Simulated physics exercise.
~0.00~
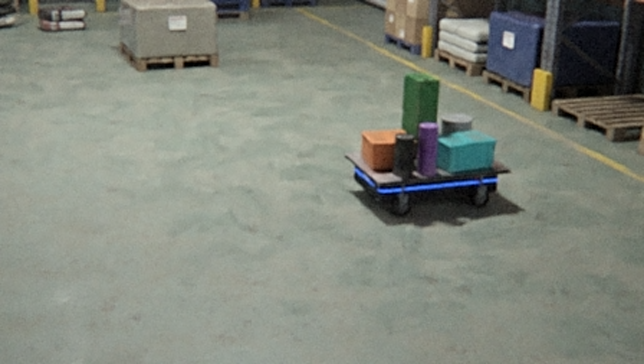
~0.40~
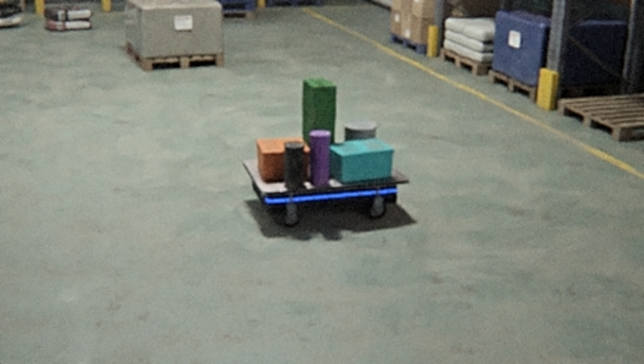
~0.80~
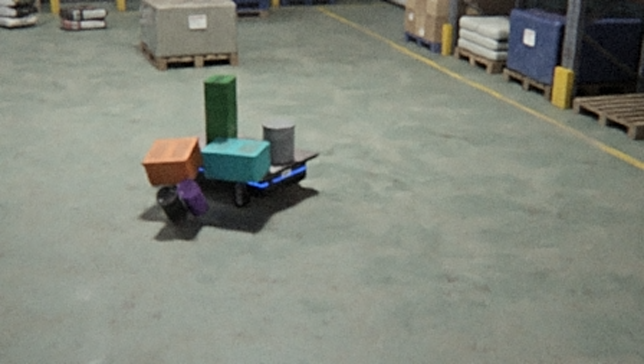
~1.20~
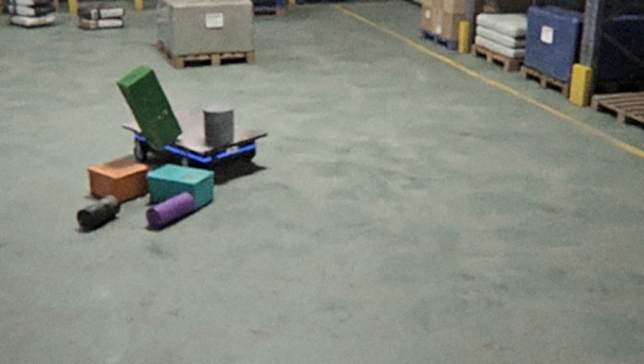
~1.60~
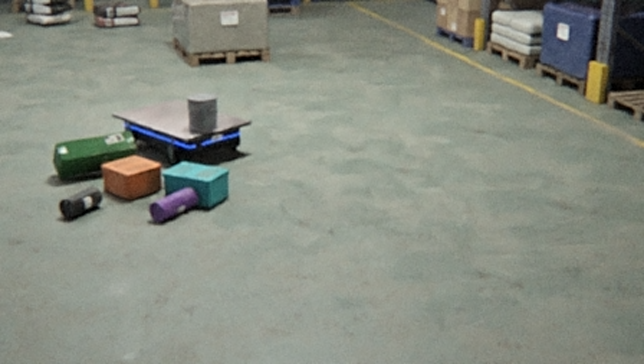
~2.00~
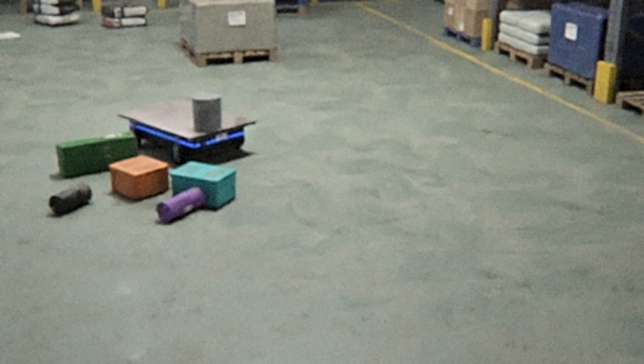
Flat cart moving left across a warehouse floor and turning, shedding two canisters, two totes and a green box, keeping only a grey pail.
